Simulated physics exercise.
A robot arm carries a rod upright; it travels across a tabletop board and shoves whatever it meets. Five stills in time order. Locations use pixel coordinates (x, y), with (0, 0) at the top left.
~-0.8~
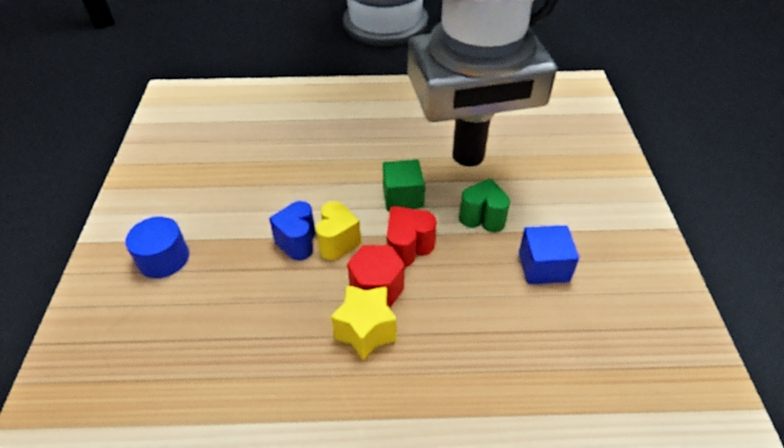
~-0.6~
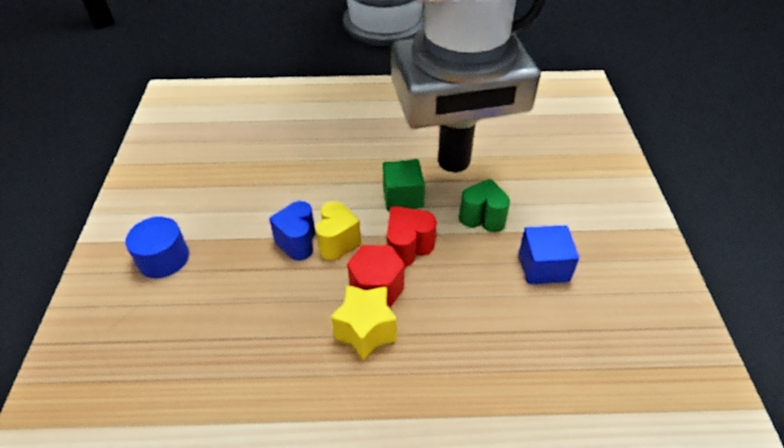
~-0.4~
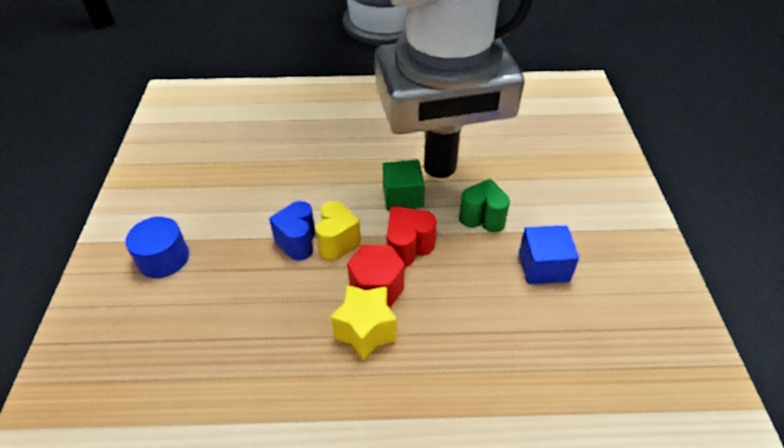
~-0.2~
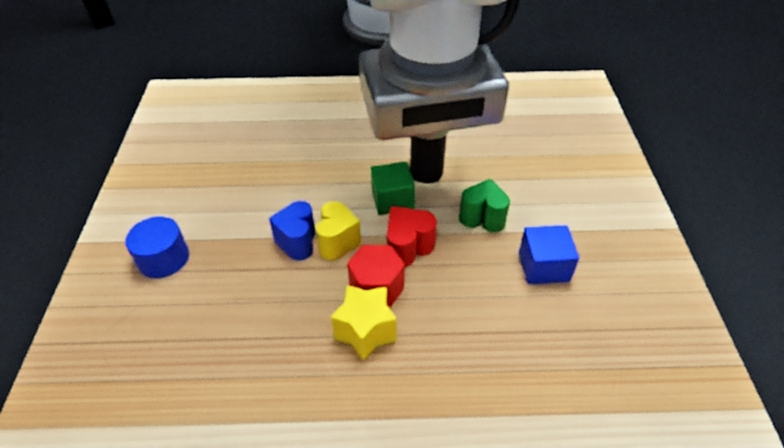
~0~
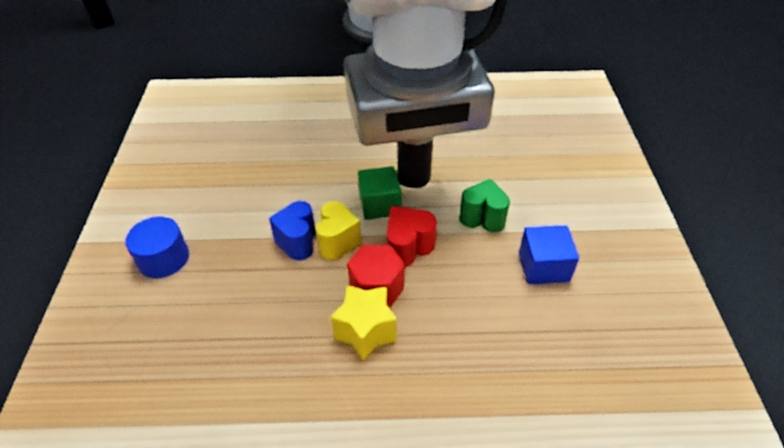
A robotic arm with a black rod moves left and slightly toward the viewer over a wooden board of colored blocks, then pushes the green cube a short way left, toward the yellow heart, while the other blocks stay still.
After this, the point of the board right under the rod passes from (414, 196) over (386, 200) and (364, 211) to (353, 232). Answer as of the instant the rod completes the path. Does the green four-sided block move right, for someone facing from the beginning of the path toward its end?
Going by the path, yes.
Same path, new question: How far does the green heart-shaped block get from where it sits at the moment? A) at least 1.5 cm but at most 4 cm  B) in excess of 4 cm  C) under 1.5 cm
Correct choice: C.
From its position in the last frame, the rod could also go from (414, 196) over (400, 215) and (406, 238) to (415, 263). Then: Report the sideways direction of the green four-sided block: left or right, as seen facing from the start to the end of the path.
The green four-sided block is shifted sideways to the right, facing along the path from start to end.
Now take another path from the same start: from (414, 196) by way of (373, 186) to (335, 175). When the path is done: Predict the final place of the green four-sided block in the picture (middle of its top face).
Answer: (344, 183).
The first path, step by step. Halfway along, rod at (372, 186); blue heart-shaped block at (289, 218); yellow heart-shaped block at (326, 223), turned 30° anticlockwise; green four-sided block at (336, 189).
At the end, rod at (351, 215); blue heart-shaped block at (277, 221), turned 25° anticlockwise; yellow heart-shaped block at (321, 229), turned 30° anticlockwise; red hexagon in place; green four-sided block at (316, 197), turned 20° clockwise; red heart-shaped block in place; green heart-shaped block in place.
